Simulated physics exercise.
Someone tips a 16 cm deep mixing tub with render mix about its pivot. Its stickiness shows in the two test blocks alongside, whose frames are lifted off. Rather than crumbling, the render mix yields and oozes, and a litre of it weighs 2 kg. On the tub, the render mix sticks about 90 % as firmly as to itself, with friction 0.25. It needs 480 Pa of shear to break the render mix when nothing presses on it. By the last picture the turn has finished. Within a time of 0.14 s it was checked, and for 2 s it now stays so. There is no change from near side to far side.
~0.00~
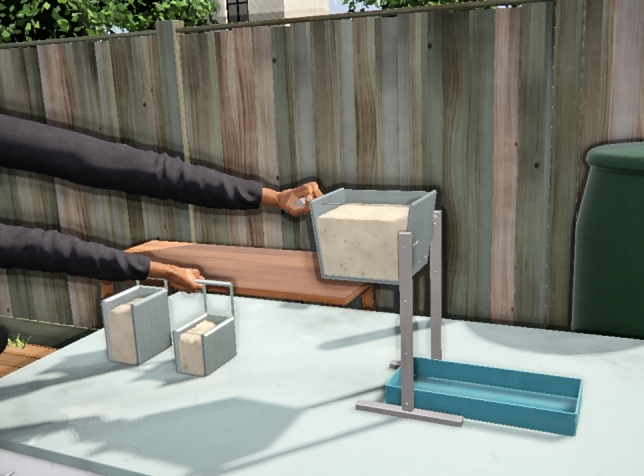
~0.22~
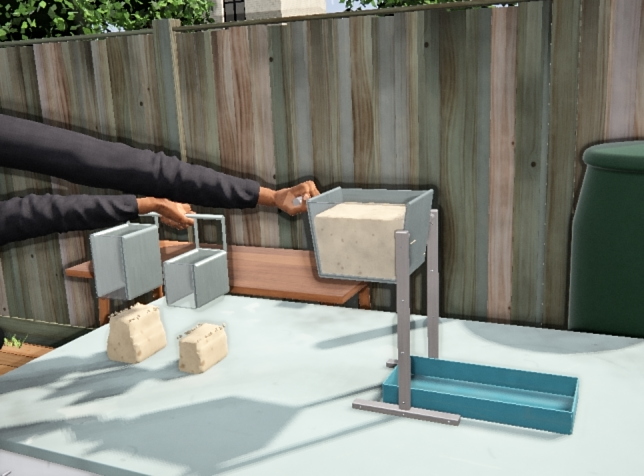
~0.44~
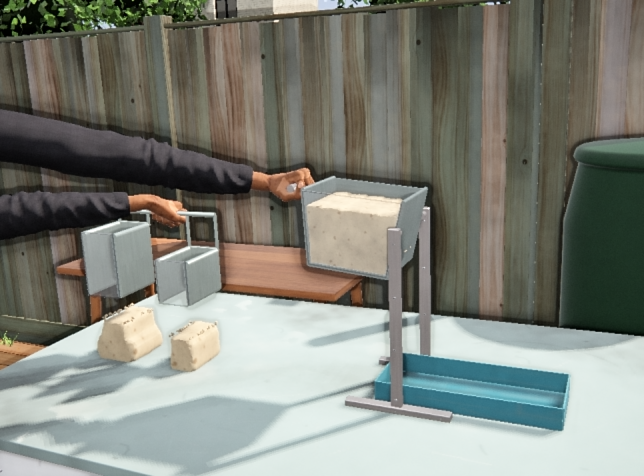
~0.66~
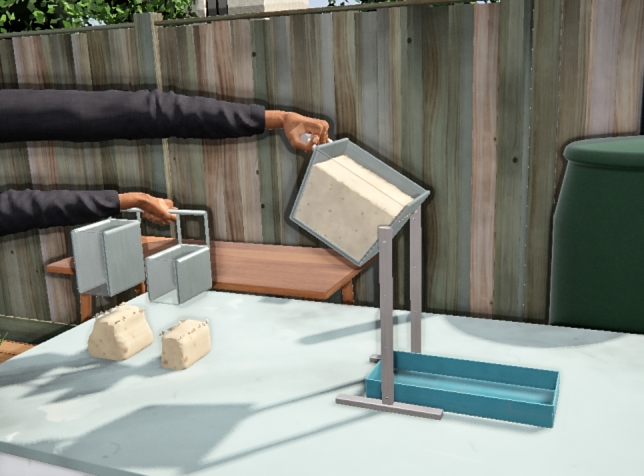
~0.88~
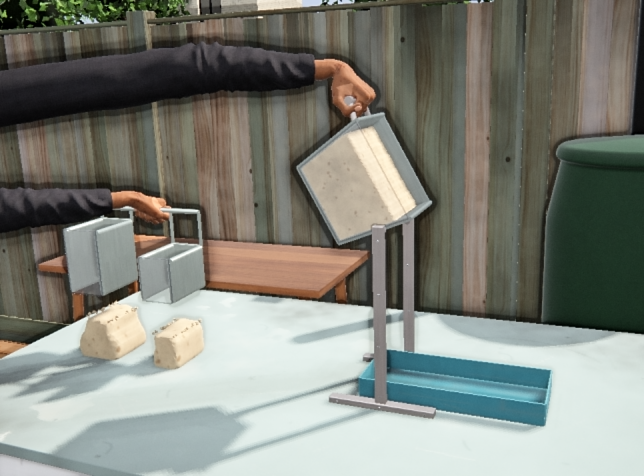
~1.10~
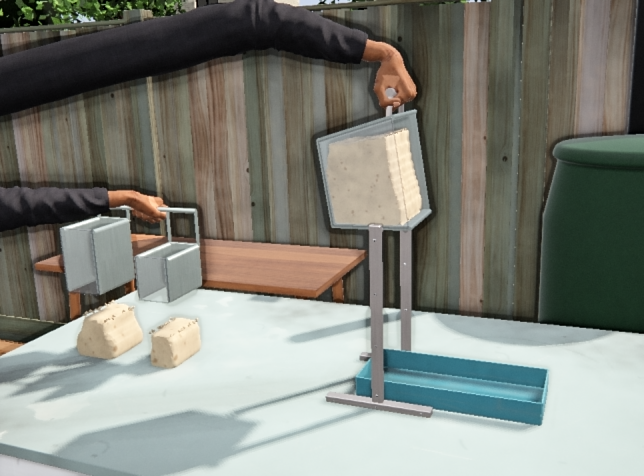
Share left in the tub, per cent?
66 per cent.
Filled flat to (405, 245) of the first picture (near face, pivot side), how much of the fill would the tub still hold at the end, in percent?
Roughly 100 per cent would still be in the tub at the end.
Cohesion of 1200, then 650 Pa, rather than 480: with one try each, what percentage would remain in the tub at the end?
100 %, then 65 %.
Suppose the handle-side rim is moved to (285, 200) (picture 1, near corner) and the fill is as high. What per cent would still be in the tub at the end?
Roughly 40 %.
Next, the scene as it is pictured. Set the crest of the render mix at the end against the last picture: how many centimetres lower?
About 8 cm.
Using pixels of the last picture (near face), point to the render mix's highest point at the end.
Around (374, 173).
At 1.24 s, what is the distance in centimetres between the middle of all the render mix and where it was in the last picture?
Roughly 3 cm.
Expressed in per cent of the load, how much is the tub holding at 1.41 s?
About 75 %.
By 1.24 s, the tub is at 81 degrees and holds 96 %.
By 1.41 s, the tub is at 81 degrees and holds 75 %.
By 1.58 s, the tub is at 81 degrees and holds 66 %.
By 1.75 s, the tub is at 81 degrees and holds 66 %.
By 3.10 s, at the end, the tub is at 81 degrees and holds 66 %.
